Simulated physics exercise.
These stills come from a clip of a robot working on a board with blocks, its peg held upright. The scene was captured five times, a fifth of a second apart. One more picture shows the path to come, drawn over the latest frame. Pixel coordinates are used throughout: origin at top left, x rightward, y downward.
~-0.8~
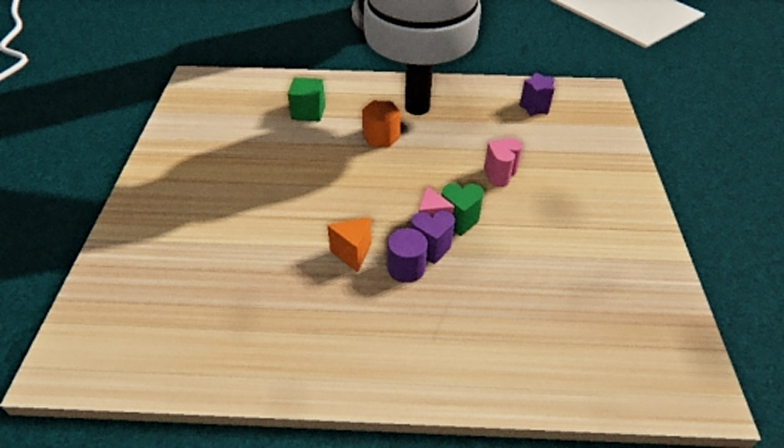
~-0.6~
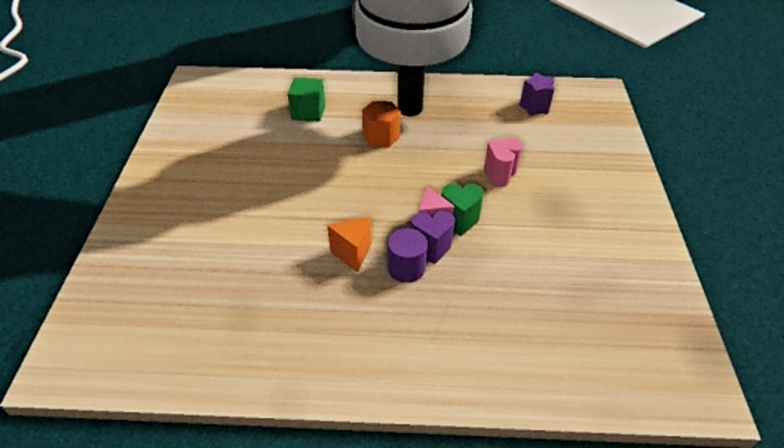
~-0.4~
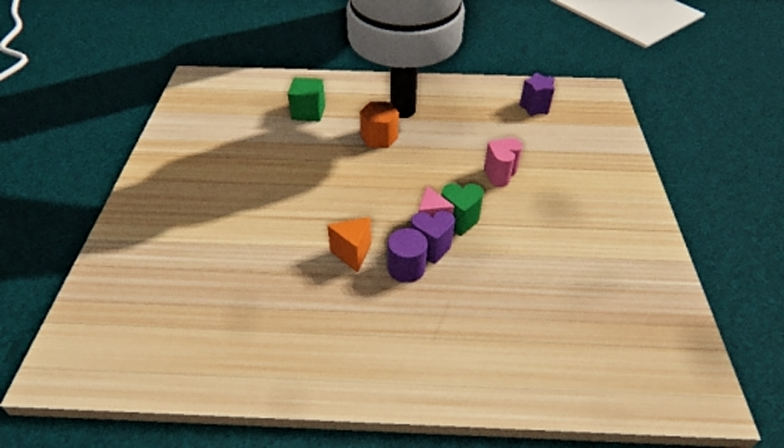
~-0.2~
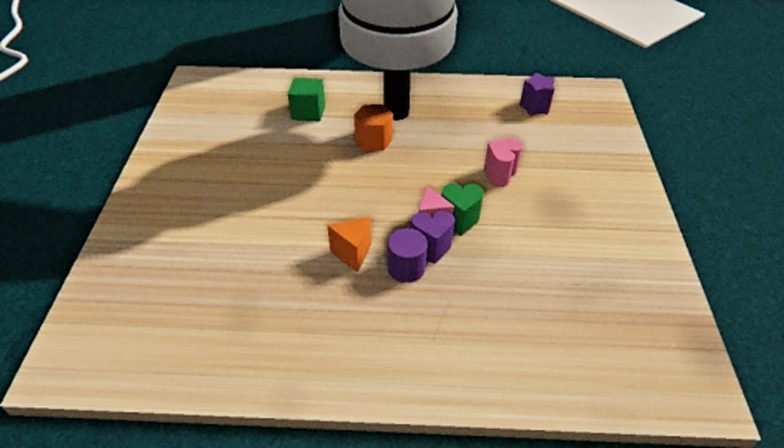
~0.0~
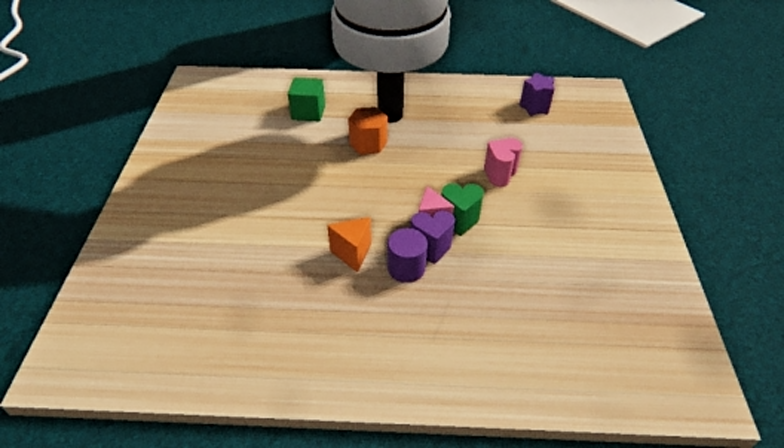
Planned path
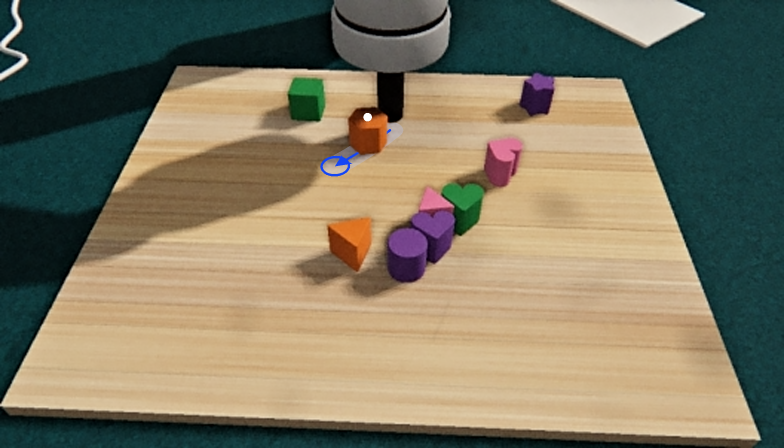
At first, a robot's dark peg stands just right of an orange hexagonal block near the back of a wooden board scattered with colourful blocks. The peg moves left to the hexagon, then nudges it a short way left and slightly toward the viewer, while the other blocks stay still.
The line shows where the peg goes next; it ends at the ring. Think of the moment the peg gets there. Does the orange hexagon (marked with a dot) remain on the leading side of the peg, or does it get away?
In front, I predict.
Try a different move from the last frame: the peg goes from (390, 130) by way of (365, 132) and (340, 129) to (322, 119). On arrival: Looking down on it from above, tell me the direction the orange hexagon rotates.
The twist is anticlockwise.
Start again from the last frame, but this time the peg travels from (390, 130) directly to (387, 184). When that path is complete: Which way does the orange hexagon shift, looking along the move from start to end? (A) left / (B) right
B - right.
Path on the board, from (390, 130) via (365, 148), ending at (335, 166); the dot is on the orange hexagon.
On the path given first. Halfway along, peg at (365, 134); orange hexagon at (340, 136).
At the end, peg at (334, 151); green square piece in place; orange hexagon at (309, 156).
